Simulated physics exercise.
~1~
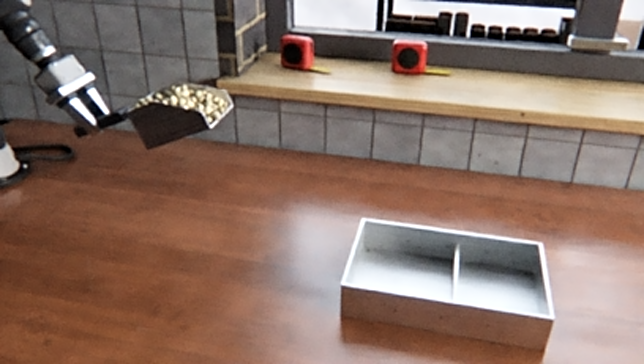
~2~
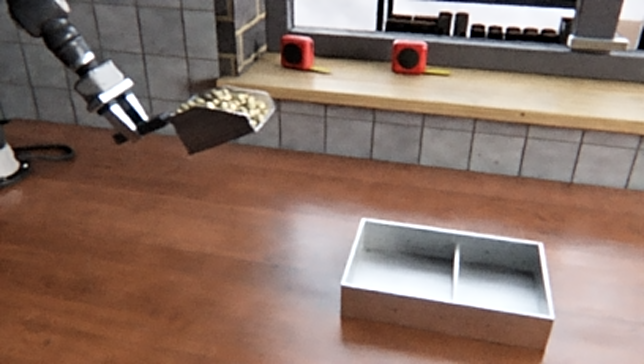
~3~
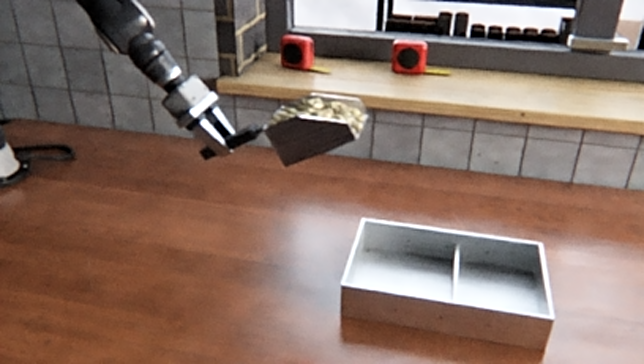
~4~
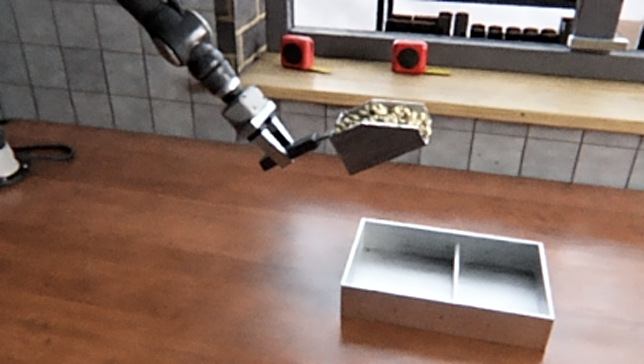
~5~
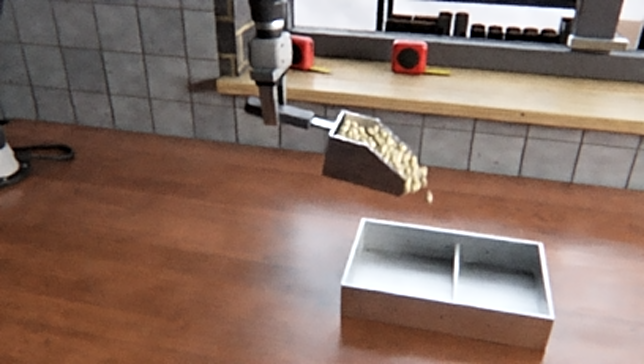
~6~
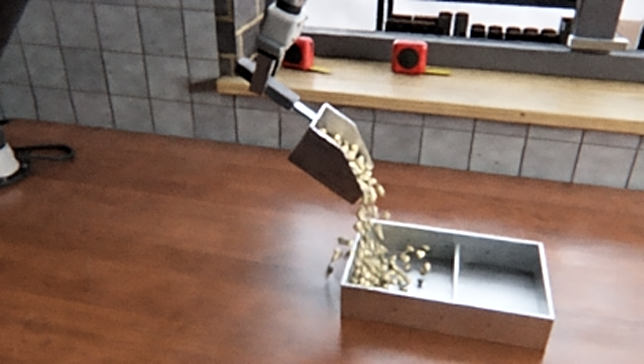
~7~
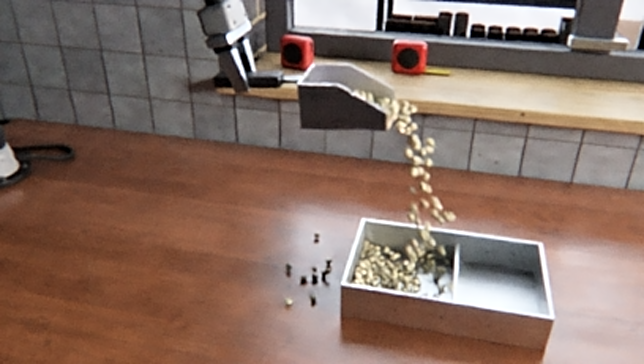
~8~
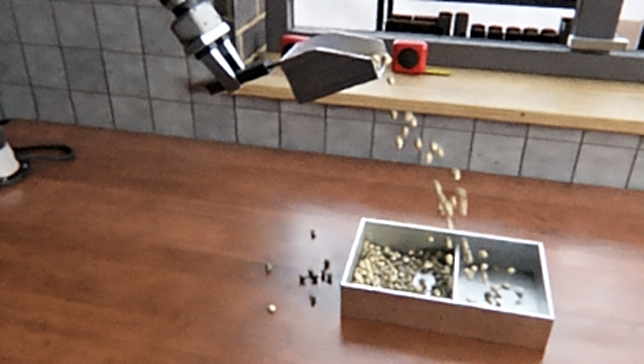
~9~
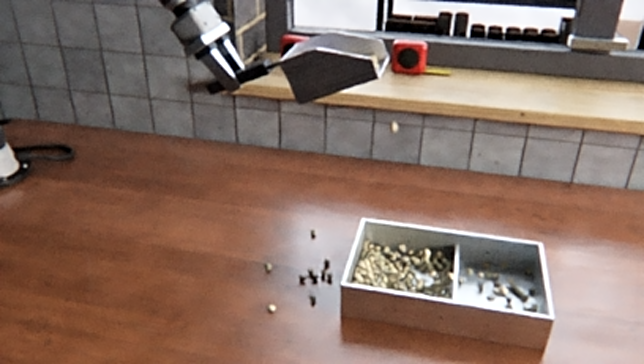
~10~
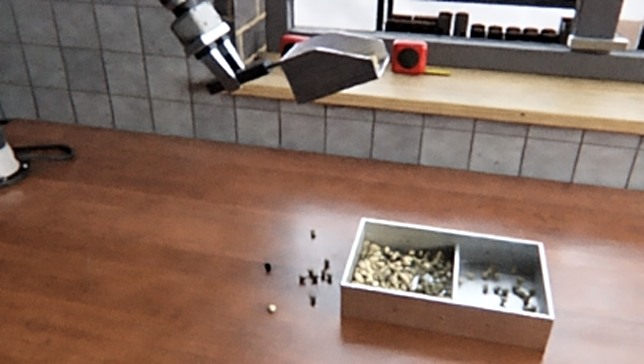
The video shows a robot arm carrying a scoop of pale beans right over a wooden table, then tipping it above a divided tray. Beans pour mostly into the left compartment, with fewer in the right and several scattered on the table, before the scoop rises, tilts back and stops.
